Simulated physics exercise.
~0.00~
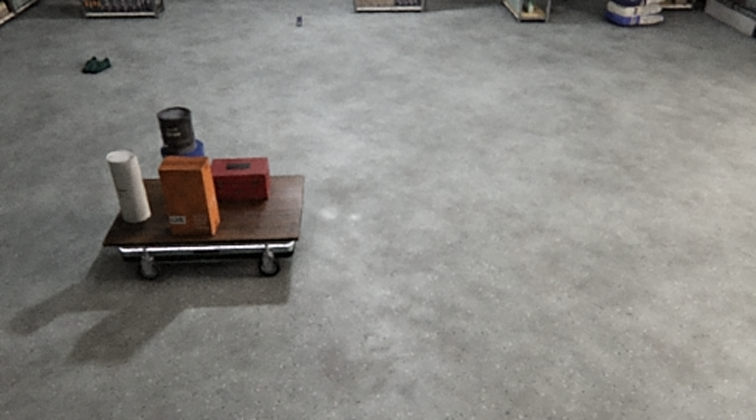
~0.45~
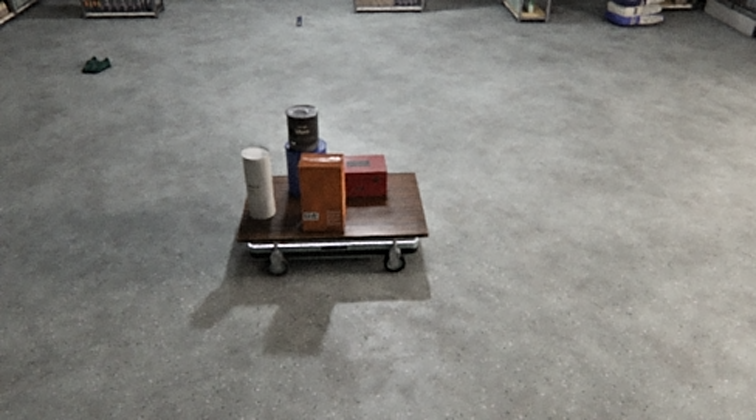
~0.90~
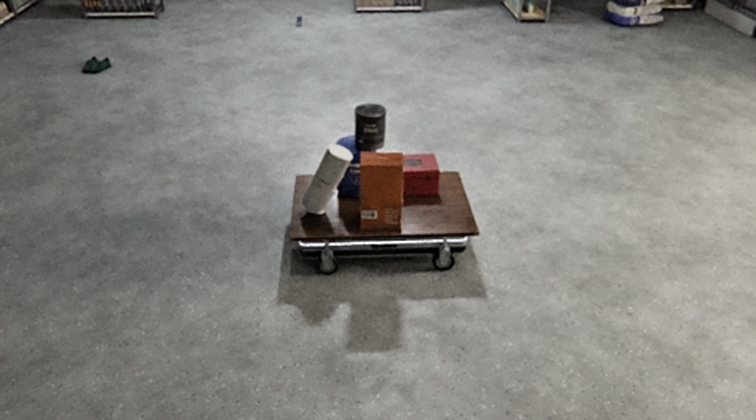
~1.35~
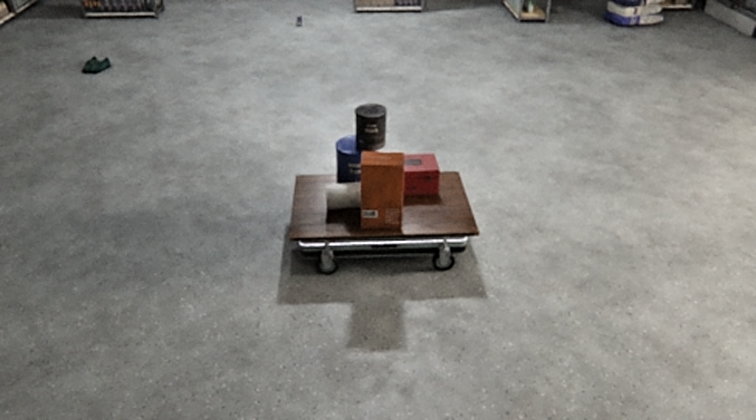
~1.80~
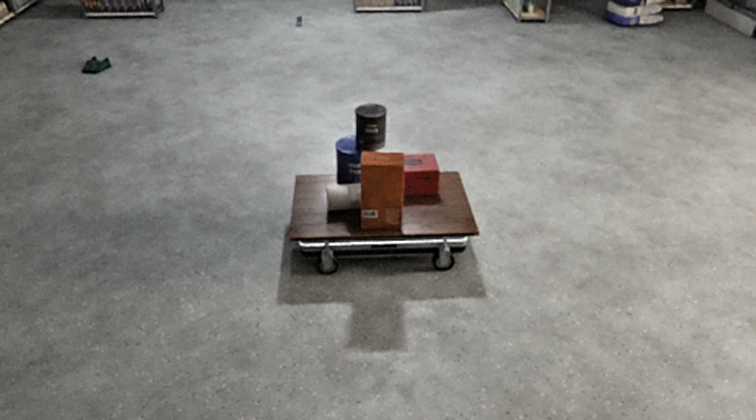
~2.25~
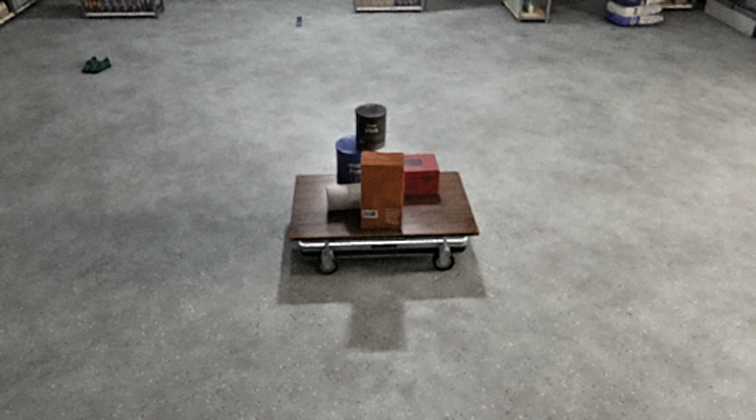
Flat wooden cart rolling right across a grey floor and stopping, its white canister toppling onto the deck while other items stay upright.
